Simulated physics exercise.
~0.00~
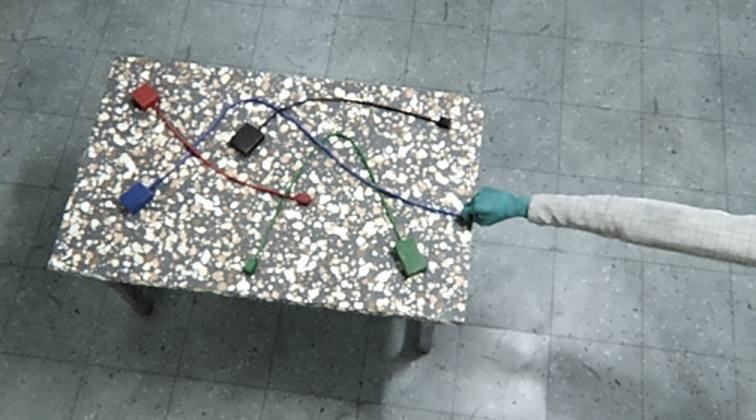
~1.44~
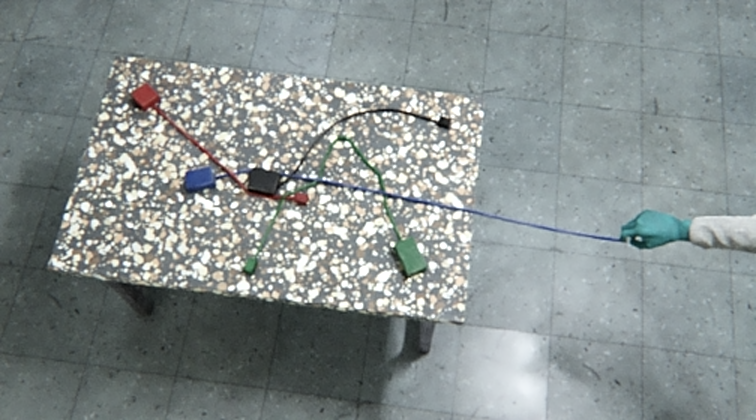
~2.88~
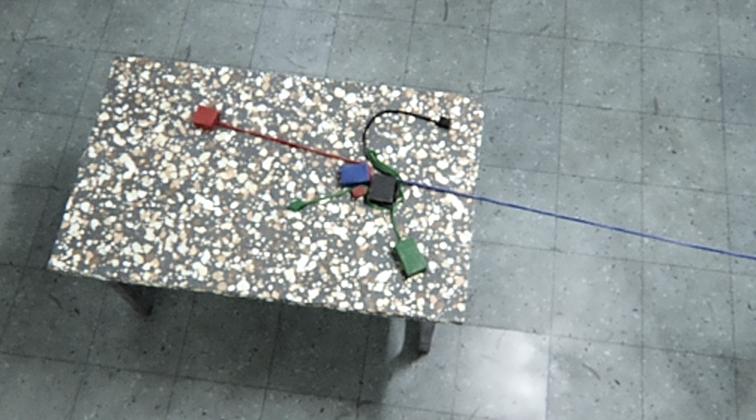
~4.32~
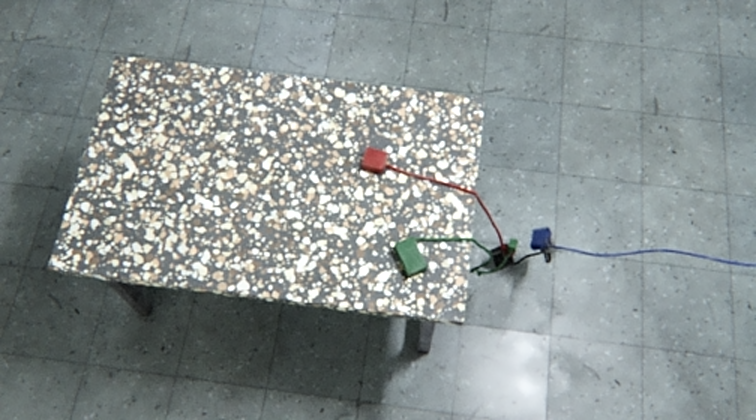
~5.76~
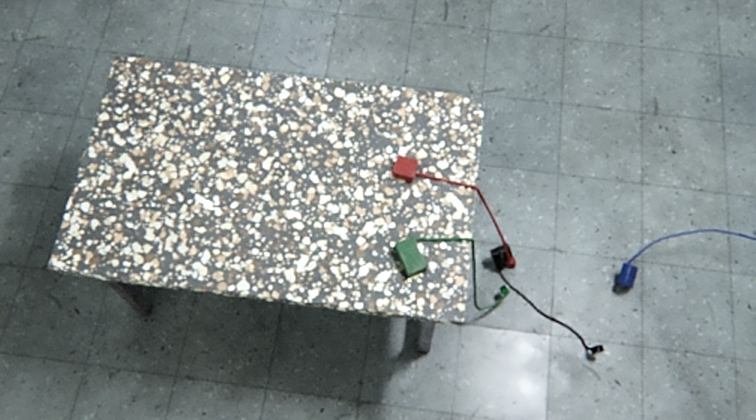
A gloved hand pulls the blue cable off the table, dragging the black charger over the edge.
